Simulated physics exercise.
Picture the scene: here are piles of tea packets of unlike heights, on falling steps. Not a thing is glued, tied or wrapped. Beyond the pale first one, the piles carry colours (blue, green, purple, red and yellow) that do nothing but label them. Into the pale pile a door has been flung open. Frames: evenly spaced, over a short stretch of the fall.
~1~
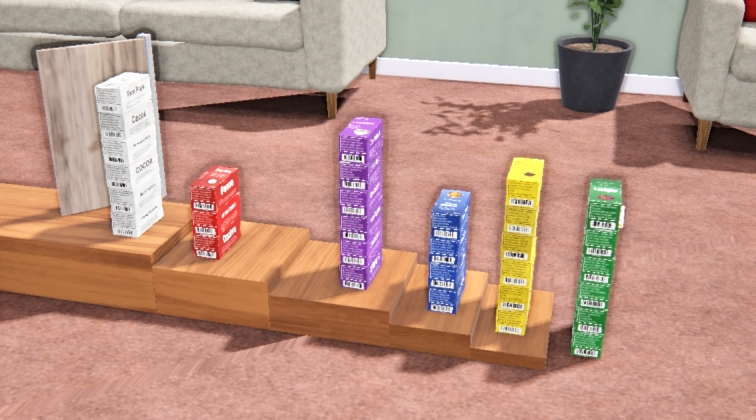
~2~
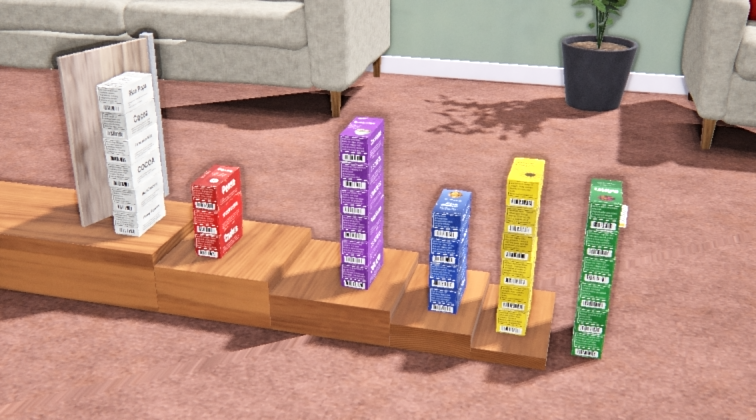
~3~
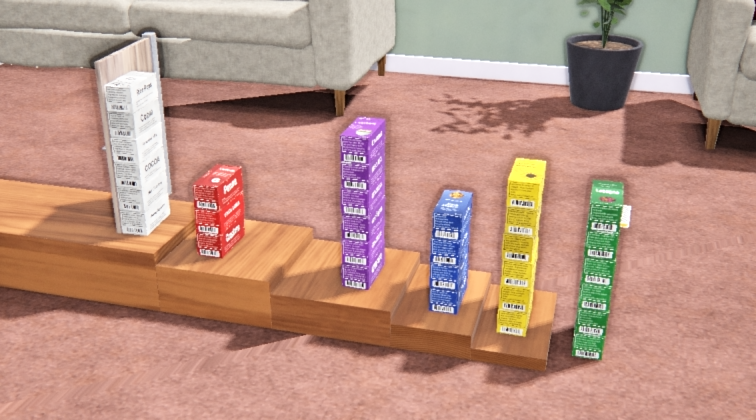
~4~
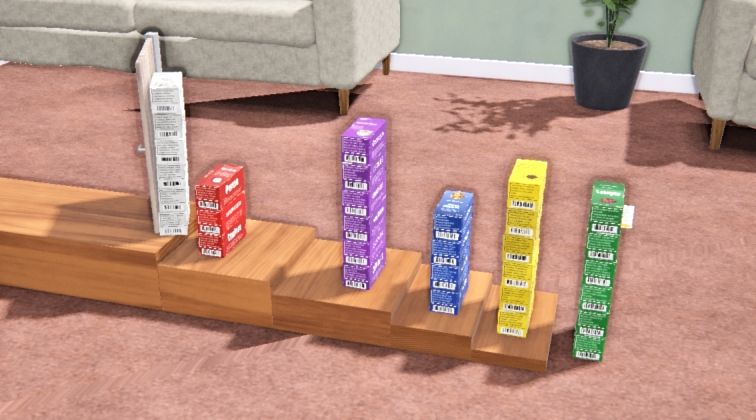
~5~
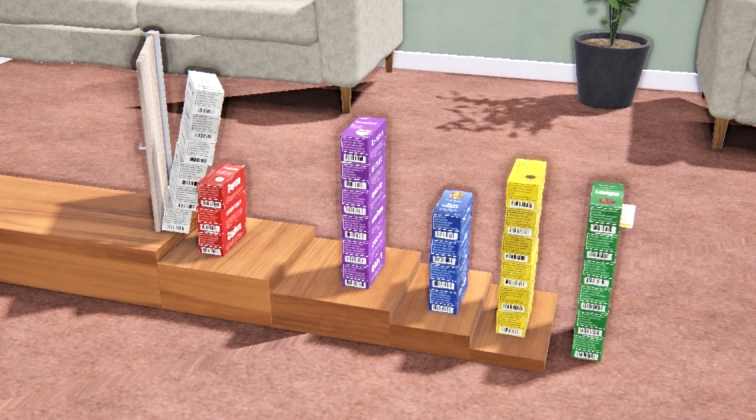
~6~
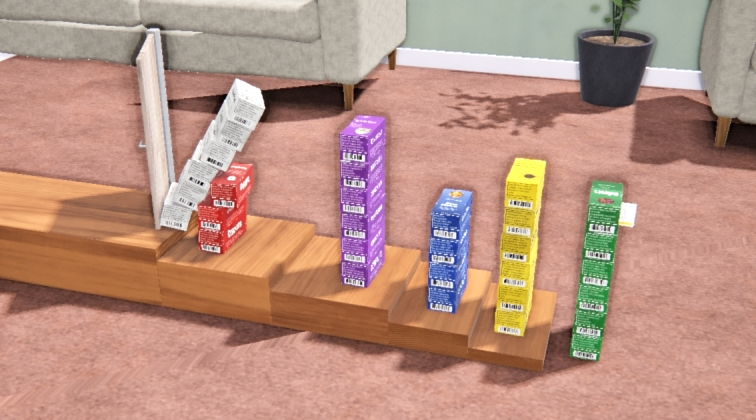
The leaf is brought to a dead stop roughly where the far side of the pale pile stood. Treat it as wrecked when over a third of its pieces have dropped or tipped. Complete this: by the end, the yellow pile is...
By the end the yellow pile is still up.
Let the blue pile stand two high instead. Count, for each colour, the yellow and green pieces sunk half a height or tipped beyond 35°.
Yellow 0, green 0.
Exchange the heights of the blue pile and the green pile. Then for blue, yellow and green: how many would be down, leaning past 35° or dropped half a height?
Per pile: Blue 0; yellow 0; green 0.
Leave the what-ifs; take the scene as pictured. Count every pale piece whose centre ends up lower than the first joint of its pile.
Tally at the end: 6.
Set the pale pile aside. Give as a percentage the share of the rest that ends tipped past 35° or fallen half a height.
Roughly 10 percent.
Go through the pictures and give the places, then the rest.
In the first frame (pixels give the middle of a visible side; the camera moves round a little), door edge (42, 86) swinging in; top yellow packet (522, 194); top blue packet (446, 226); none of the others has stirred.
The second frame shows door edge (63, 94) swinging in; top yellow packet (522, 194).
The third frame shows door edge (101, 99) past square; top yellow packet (523, 195).
The fourth frame shows door edge (142, 100) past square; top yellow packet (524, 196).
The fifth frame shows door edge (143, 99) past square, top of the pale pile leaning a little; top yellow packet (522, 196); top red packet (210, 196) a little from its place; one has shifted.
The sixth frame shows door edge (143, 97) past square, top of the pale pile leaning well over; top yellow packet (521, 196); top red packet (224, 196) half its height from its place; one has shifted.
Shortly afterwards, 5 of the pale pile down; none of the 6 yellow packets down (0 of 25 in all colours); top yellow packet unmoved; top red packet tilted a little.
Next, 5 of the pale pile down; none of the 6 yellow packets down (2 of 25 in all colours); top yellow packet unmoved; top red packet upside down.
In the end, 5 of the pale pile down; none of the 6 yellow packets down (2 of 25 in all colours); top yellow packet unmoved; top red packet upside down. From the last view, middles, top yellow packet near (525, 184), top red packet near (311, 257).
